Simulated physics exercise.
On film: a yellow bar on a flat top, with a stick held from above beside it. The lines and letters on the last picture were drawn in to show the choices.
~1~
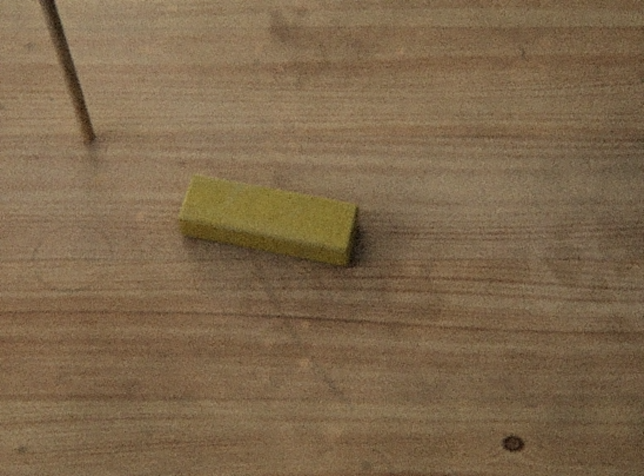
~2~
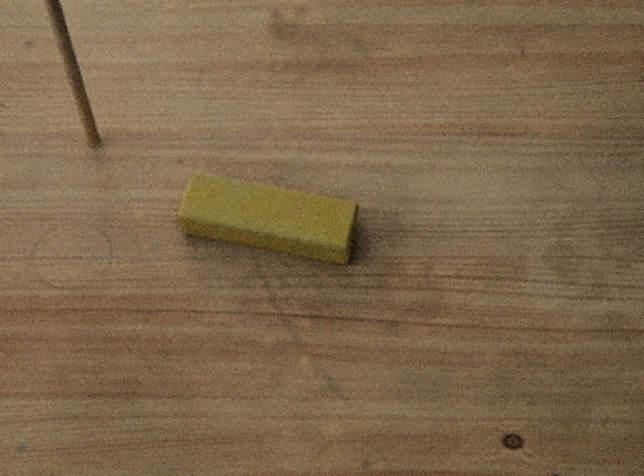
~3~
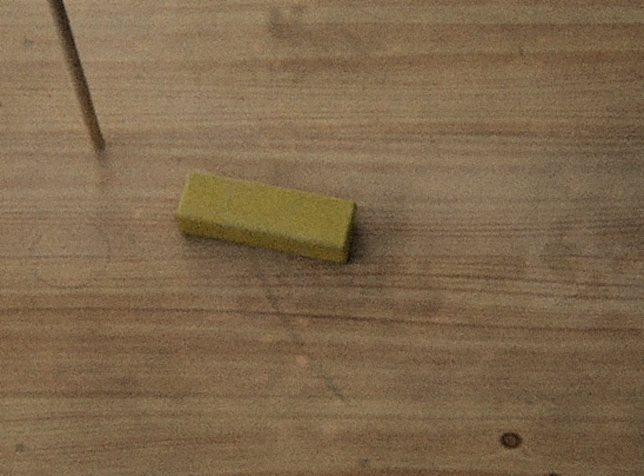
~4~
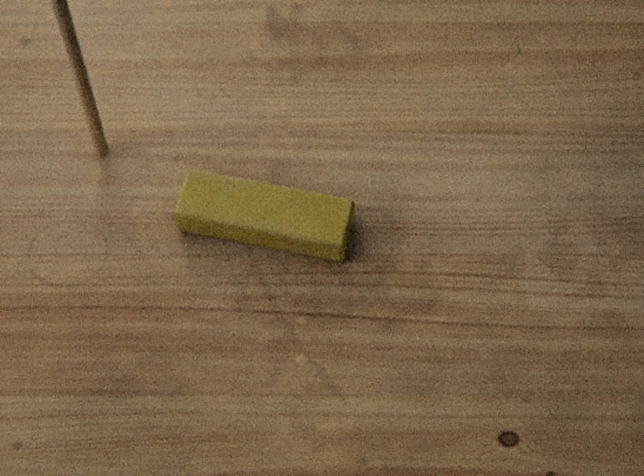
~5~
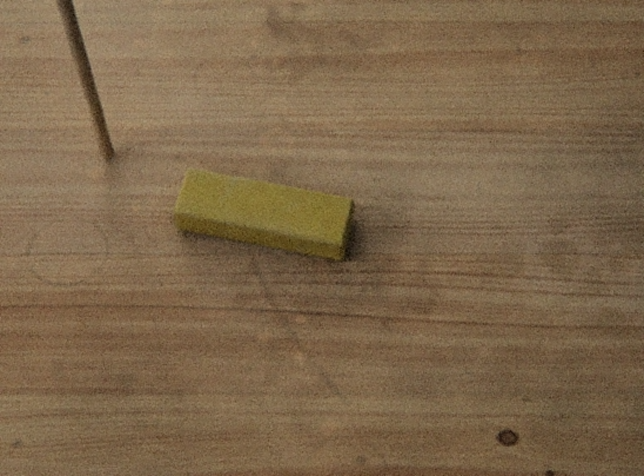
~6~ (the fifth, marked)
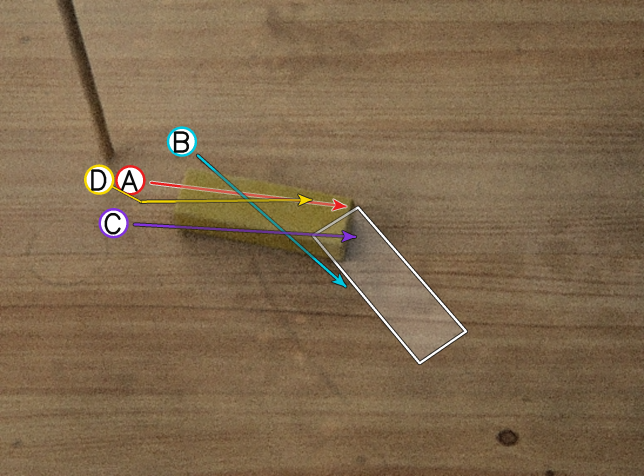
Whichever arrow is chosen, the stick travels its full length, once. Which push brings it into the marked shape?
Only A fits it in.
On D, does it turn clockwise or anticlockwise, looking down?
Clockwise.
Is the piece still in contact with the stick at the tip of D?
Yes.
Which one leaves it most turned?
That is A.
On the marked copy, A from (151, 183) to (346, 206); B from (198, 156) to (346, 286); C from (135, 224) to (355, 237); D from (141, 202) to (311, 200).
Following A. Soon after the start, foot of the stick (221, 193), piece (299, 218).
Later, foot of the stick (292, 201), piece (355, 244).
In the end, foot of the stick (346, 208), piece (389, 265); it fills the outline.
As for the rest, B leaves the piece out of the outline, at (269, 269); C leaves the piece out of the outline, at (443, 186); D leaves the piece out of the outline, at (385, 234).
